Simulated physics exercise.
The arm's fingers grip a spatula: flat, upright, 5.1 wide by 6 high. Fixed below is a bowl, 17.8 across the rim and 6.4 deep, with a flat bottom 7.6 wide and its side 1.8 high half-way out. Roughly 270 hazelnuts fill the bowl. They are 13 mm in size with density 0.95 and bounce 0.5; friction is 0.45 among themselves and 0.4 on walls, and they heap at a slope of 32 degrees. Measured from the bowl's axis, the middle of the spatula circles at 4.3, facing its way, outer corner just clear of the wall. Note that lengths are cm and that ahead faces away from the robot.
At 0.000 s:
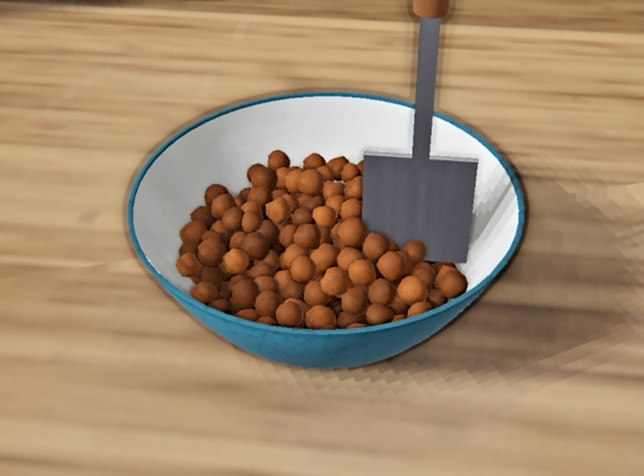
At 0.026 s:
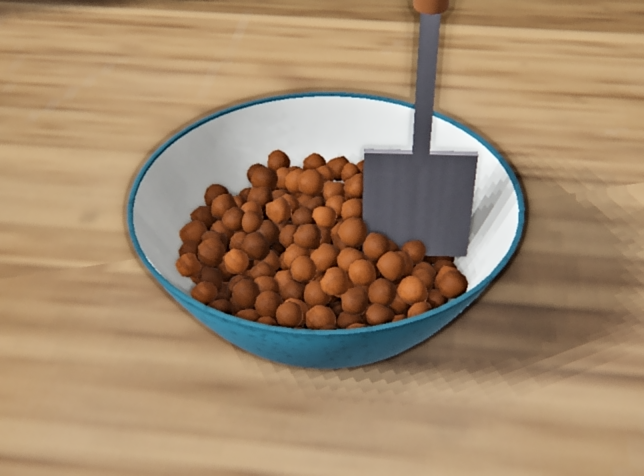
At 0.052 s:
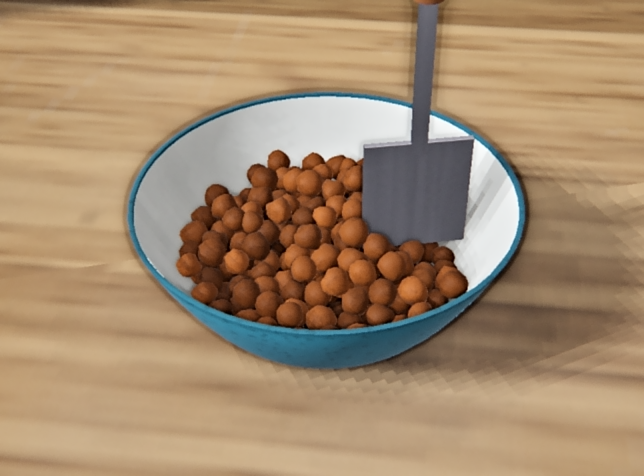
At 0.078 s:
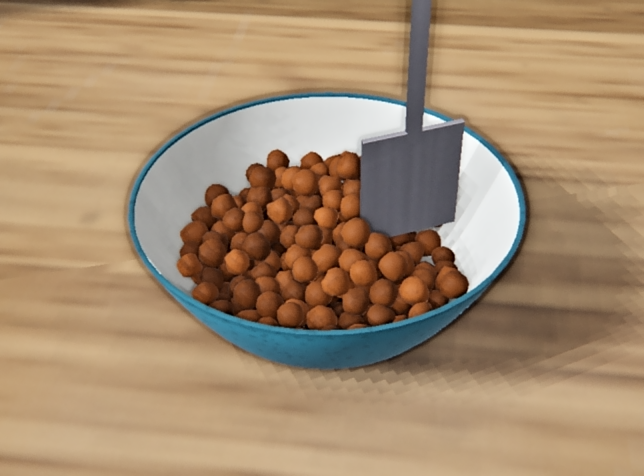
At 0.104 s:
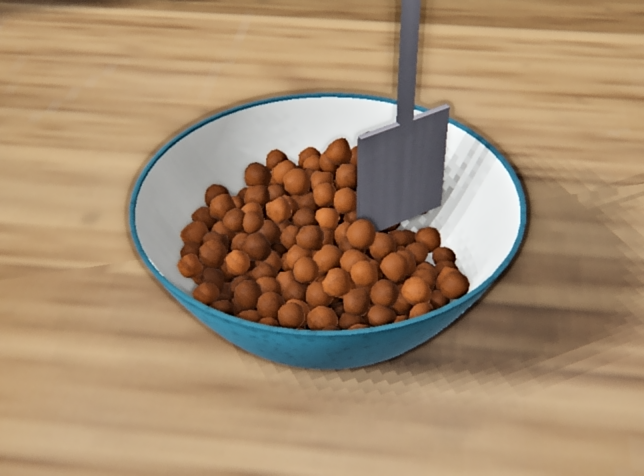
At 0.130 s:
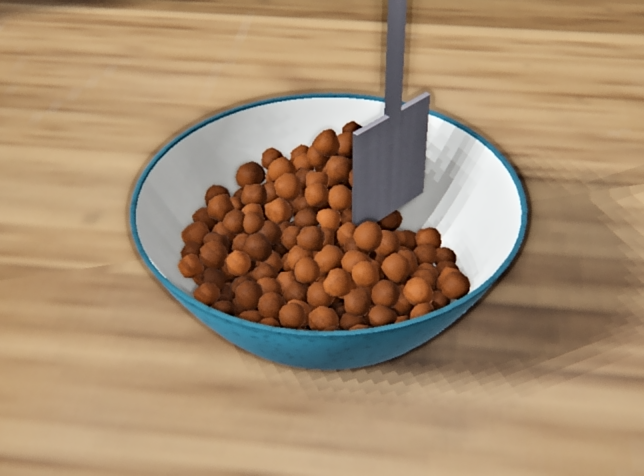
On a wooden surface, a grey spatula sweeping leftward and back through a blue-rimmed bowl of round brown nuts, heaping them higher.
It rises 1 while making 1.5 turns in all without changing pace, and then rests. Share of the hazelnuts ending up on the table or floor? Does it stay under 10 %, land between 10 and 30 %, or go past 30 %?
It lands between 10 and 30 %.
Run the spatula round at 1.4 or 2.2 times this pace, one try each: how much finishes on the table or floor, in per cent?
Roughly 25 and 40 per cent.
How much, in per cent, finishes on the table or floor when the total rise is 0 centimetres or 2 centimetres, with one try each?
Estimates: 25 % and 15 %.
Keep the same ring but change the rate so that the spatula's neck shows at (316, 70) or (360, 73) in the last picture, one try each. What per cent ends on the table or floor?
Near 40 per cent for the first, near 25 per cent for the second.
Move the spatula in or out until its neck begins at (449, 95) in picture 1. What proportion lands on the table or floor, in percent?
Close to 0 in a hundred.
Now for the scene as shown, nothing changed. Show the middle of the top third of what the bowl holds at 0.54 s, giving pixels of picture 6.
At about (329, 292).
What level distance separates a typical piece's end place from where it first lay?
Distance: Close to 5 cm.
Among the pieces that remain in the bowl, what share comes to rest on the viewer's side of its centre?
Roughly 60 percent of it.
After 0.54 s, 243° round, highest piece 9 above the table; 248 in the bowl, 11 on the table or floor, 9 in flight or on the tool.
After 0.95 s, 75° round, highest piece 8 above the table; 226 in the bowl, 38 on the table or floor, 4 in flight or on the tool.
After 1.35 s, 180° round, highest piece 6 above the table; 219 in the bowl, 49 on the table or floor.
After 2.05 s, 180° round, highest piece 6 above the table; 219 in the bowl, 49 on the table or floor.
In the end, 219 in the bowl, 49 on the table or floor. That is 18 % on the table or floor.
